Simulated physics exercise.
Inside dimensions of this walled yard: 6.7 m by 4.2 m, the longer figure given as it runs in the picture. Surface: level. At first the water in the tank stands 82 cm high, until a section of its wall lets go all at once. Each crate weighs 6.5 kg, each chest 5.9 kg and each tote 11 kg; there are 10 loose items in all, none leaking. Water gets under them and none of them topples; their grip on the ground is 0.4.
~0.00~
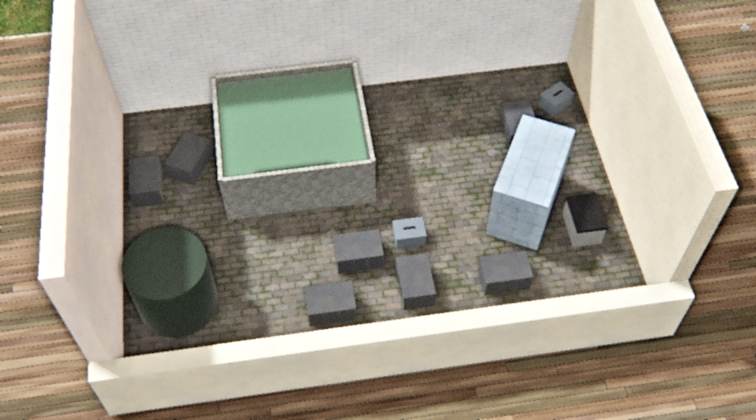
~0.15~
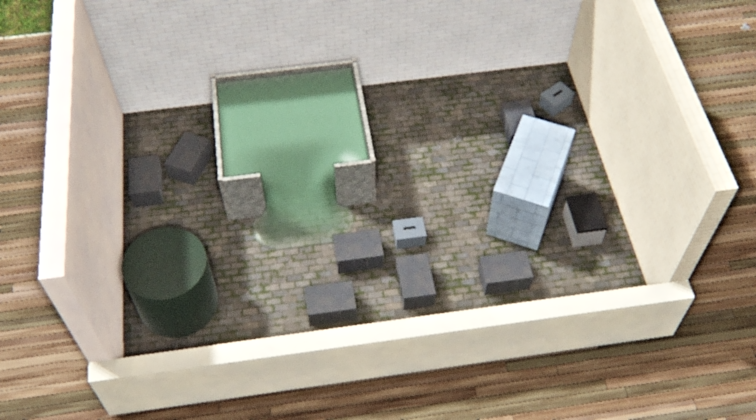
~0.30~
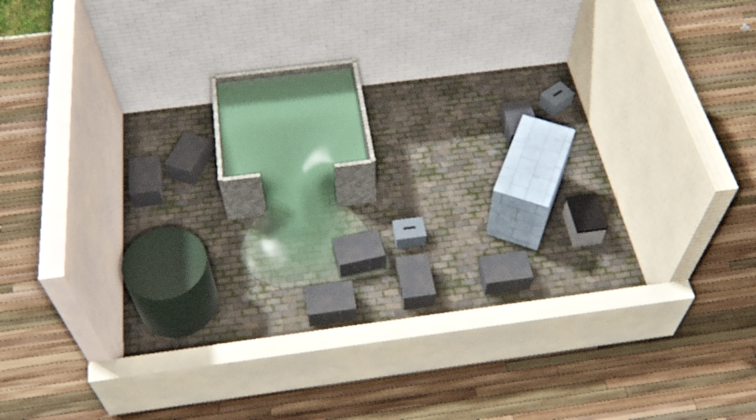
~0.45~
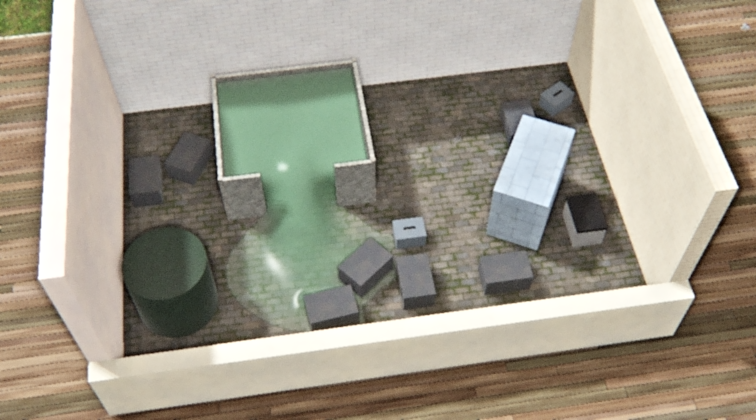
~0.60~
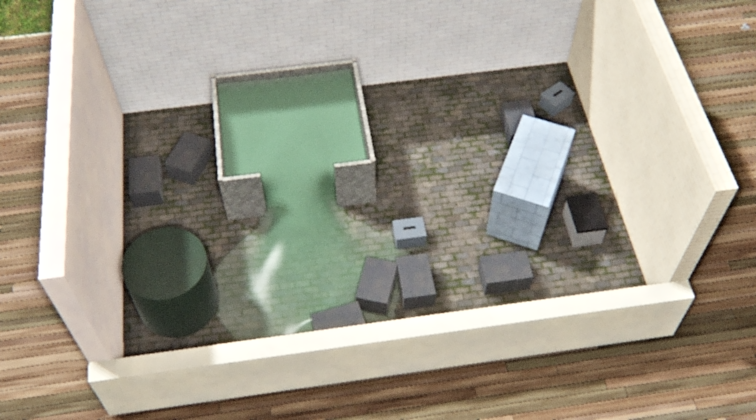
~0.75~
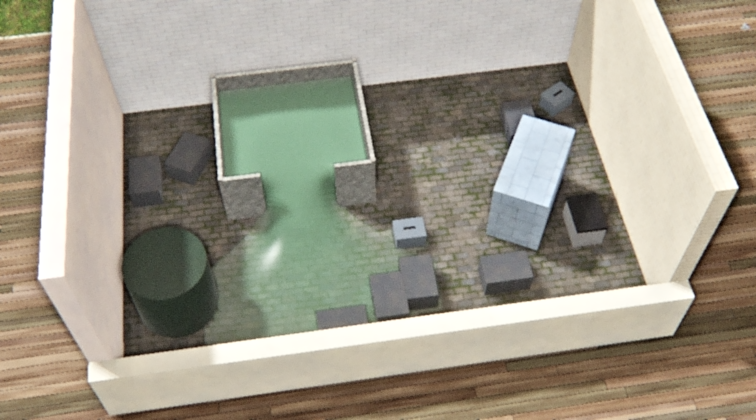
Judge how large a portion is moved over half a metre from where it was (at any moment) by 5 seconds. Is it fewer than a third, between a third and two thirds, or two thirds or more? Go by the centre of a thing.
I reckon it gets to two thirds or beyond.
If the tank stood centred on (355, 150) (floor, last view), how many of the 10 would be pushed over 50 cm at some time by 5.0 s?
Count: 9.
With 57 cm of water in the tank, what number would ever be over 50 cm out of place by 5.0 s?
With that change, 7 of them.
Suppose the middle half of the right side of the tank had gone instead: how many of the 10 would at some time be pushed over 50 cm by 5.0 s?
The answer would then be 6.
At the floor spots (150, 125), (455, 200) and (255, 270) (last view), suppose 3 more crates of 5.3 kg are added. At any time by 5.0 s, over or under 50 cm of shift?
In order: Within it, beyond it, beyond it.
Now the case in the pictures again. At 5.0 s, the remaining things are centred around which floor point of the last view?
The centre sits near (467, 185).
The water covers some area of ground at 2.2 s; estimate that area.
Near 14 m2 in all.
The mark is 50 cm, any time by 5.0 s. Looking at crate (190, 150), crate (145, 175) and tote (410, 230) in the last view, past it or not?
Beyond the mark, beyond the mark, within the mark.
After 1.1 s 1 of 10 are over 50 cm from their spots; 2 afloat.
After 2.2 s 3 of 10 are over 50 cm from their spots; 3 afloat.
After 3.5 s 7 of 10 are over 50 cm from their spots; 7 afloat.
After 5.0 s 7 of 10 are over 50 cm from their spots, and 7 have been at some point; 8 afloat.
